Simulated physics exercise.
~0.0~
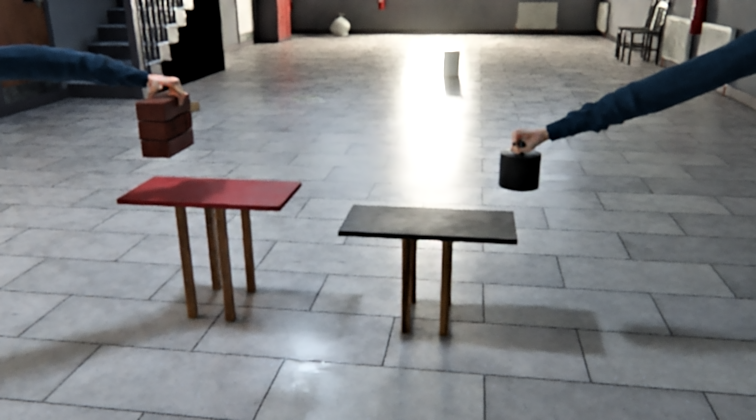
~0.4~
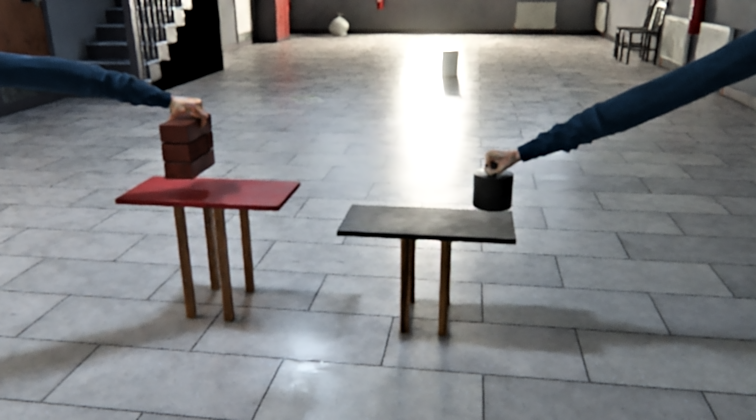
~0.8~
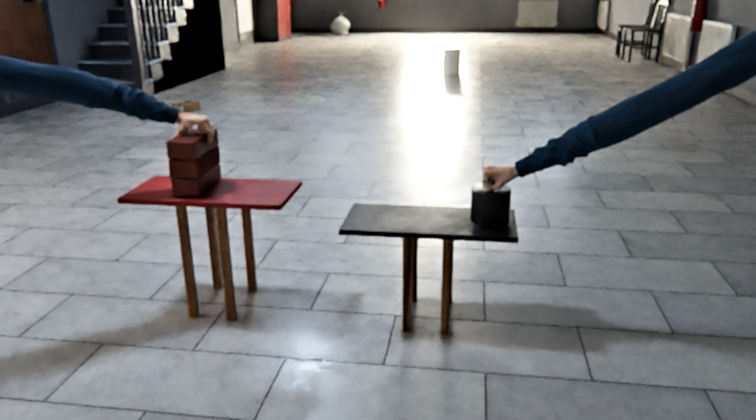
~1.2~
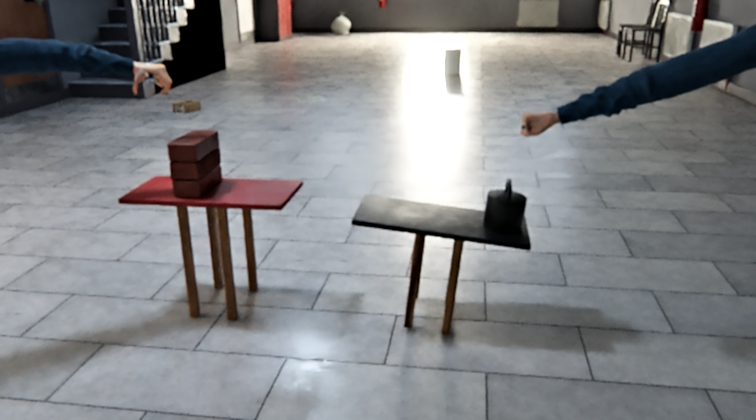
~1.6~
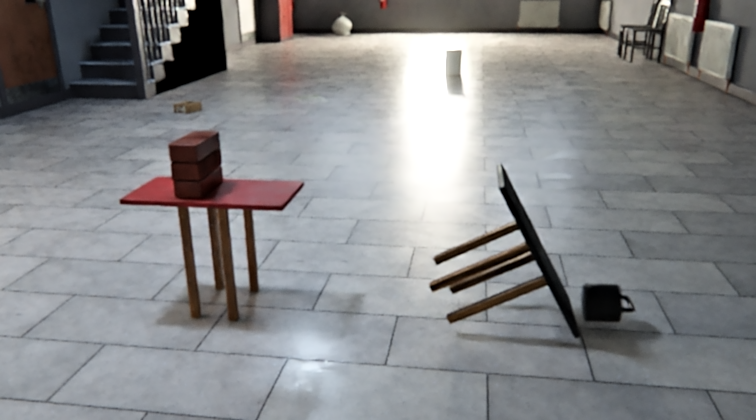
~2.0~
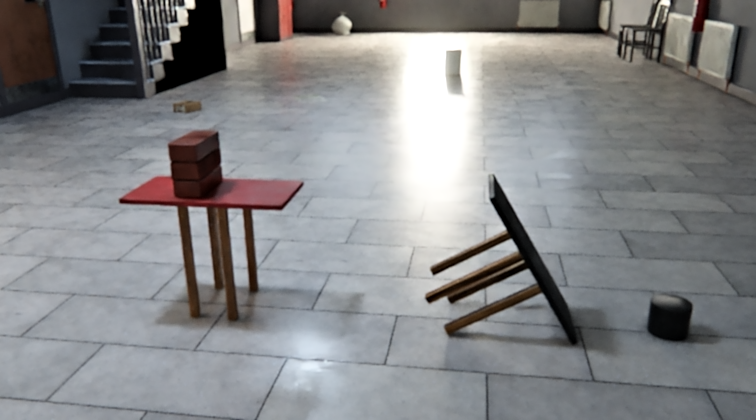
At first, two blue-sleeved arms reach in from opposite sides, one holding a stack of dark red bricks above a red stand and the other a black, handled object above a black stand. The hands lower their loads, setting the bricks left of the red top's middle and the black object near the right end of the other. Both hands let go and draw back, and the black stand begins tipping to the right. It topples over, and the black object drops to the floor and rolls farther right. The black stand ends on its side, while the red one stays upright with its bricks.
